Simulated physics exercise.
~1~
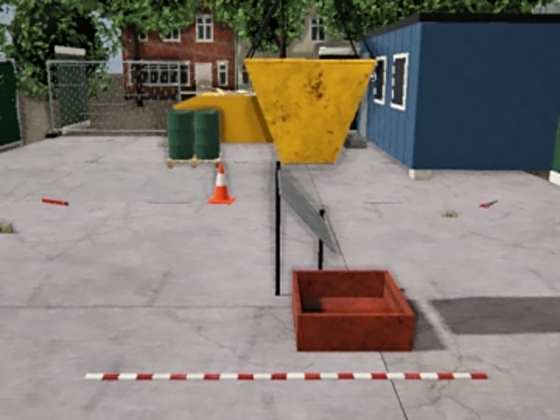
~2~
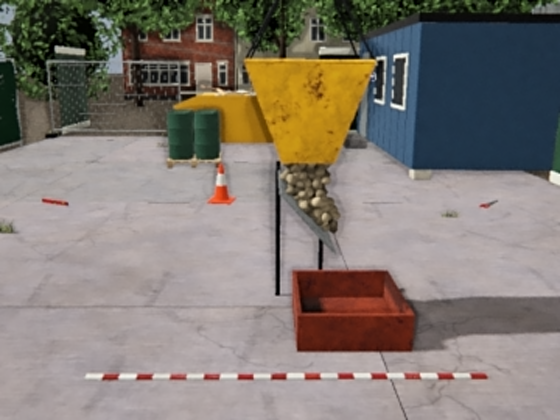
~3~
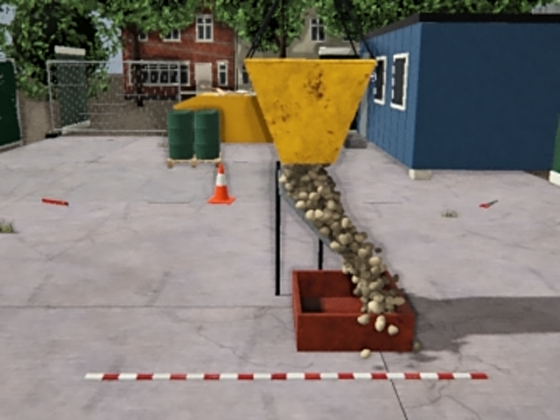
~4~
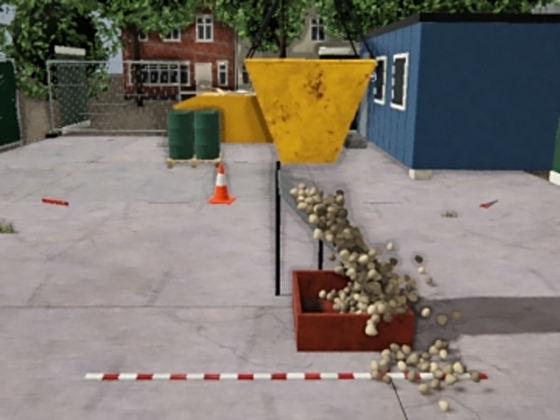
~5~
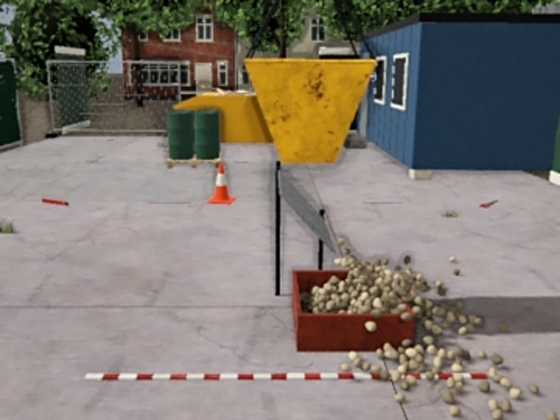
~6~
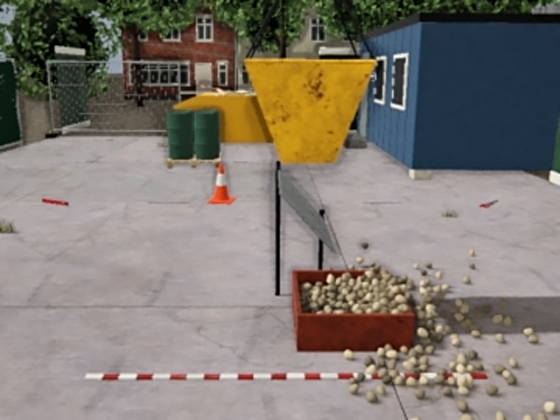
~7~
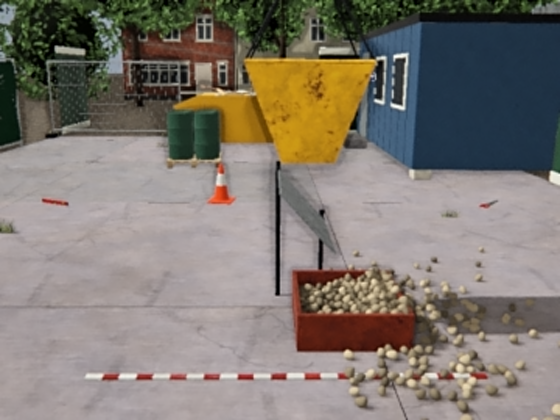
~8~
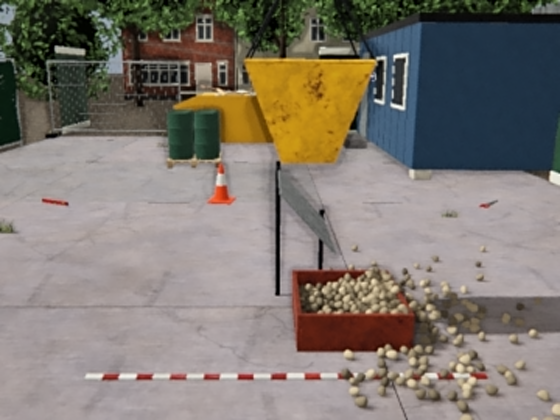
A rusty yellow skip above a paved yard let out a load of round stones, which slid down a sloping steel chute to the right into a red bin, heaping it up while many spilled over and settled on the ground beside it.
